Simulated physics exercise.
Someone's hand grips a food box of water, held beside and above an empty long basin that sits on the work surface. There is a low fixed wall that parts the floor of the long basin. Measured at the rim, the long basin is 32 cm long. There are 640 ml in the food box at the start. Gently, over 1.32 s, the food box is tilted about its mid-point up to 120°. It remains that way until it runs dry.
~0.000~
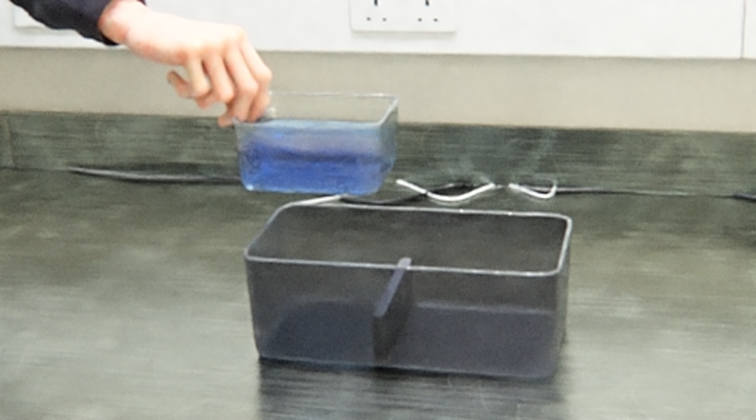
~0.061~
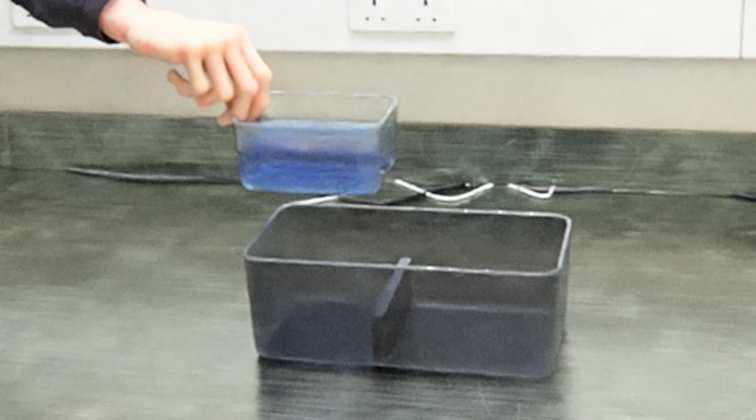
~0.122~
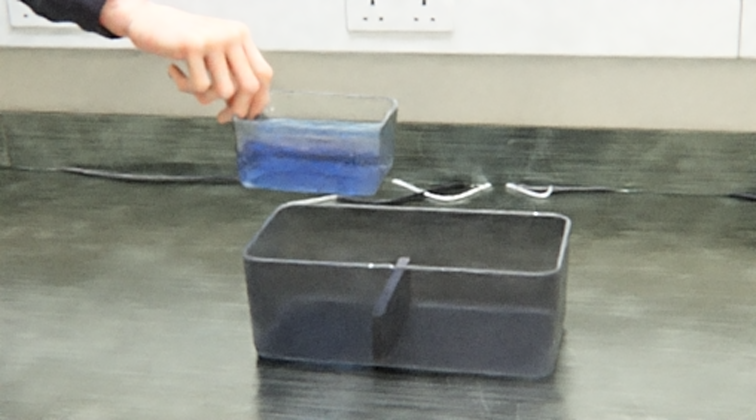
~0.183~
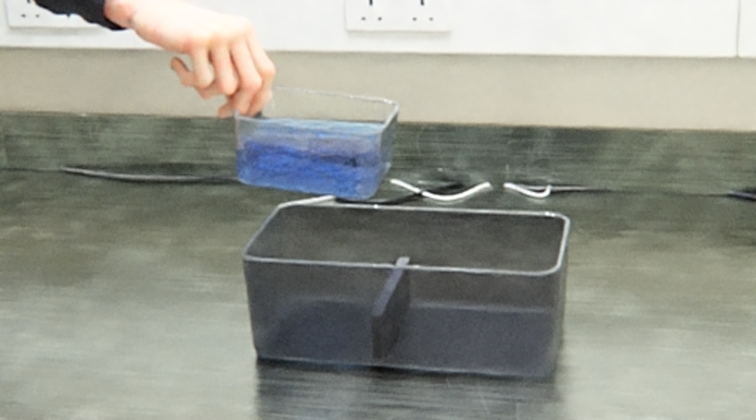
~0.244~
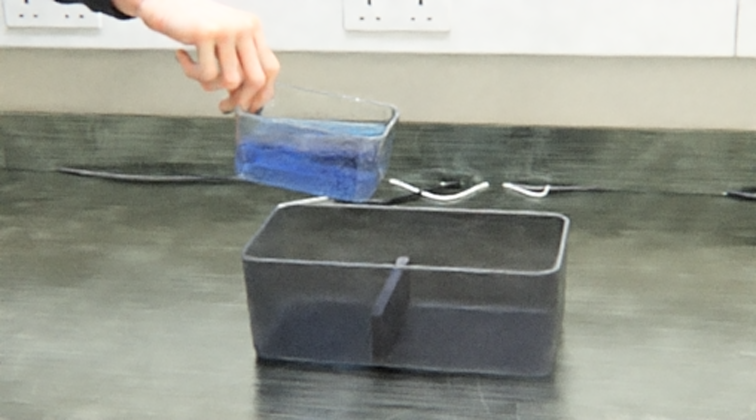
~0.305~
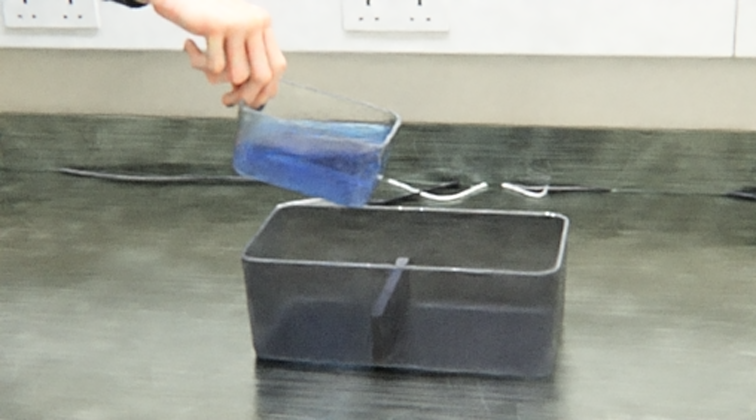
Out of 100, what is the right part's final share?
About 78 out of 100.
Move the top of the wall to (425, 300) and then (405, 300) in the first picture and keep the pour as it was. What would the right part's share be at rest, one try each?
Around 65 and 75 percent, in that order.
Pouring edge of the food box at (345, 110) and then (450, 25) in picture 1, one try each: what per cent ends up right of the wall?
55 and 95 %.
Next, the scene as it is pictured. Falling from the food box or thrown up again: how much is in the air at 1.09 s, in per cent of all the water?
I'd say some 3 per cent is in the air.
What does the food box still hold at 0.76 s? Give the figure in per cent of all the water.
Near 40 in a hundred.
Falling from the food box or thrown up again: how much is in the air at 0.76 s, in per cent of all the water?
At that moment, about 28 percent.
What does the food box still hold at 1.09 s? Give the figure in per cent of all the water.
I reckon near 4 per cent still sits there.
Then, 0.76 s in, the tilt is 74° and 39 per cent is still to pour, 0 is left of the wall and 33 right of it.
Then, 1.09 s in, the tilt is 111° and 4 per cent is still to pour, 15 is left of the wall and 78 right of it.
Then, 1.44 s in, the tilt is 120° and 0 per cent is still to pour, 21 is left of the wall and 78 right of it.
Then, 1.82 s in, the tilt is 120° and 0 per cent is still to pour, 21 is left of the wall and 78 right of it.
Finally, 21 per cent lies left of the wall, 78 right of it and 1 outside.
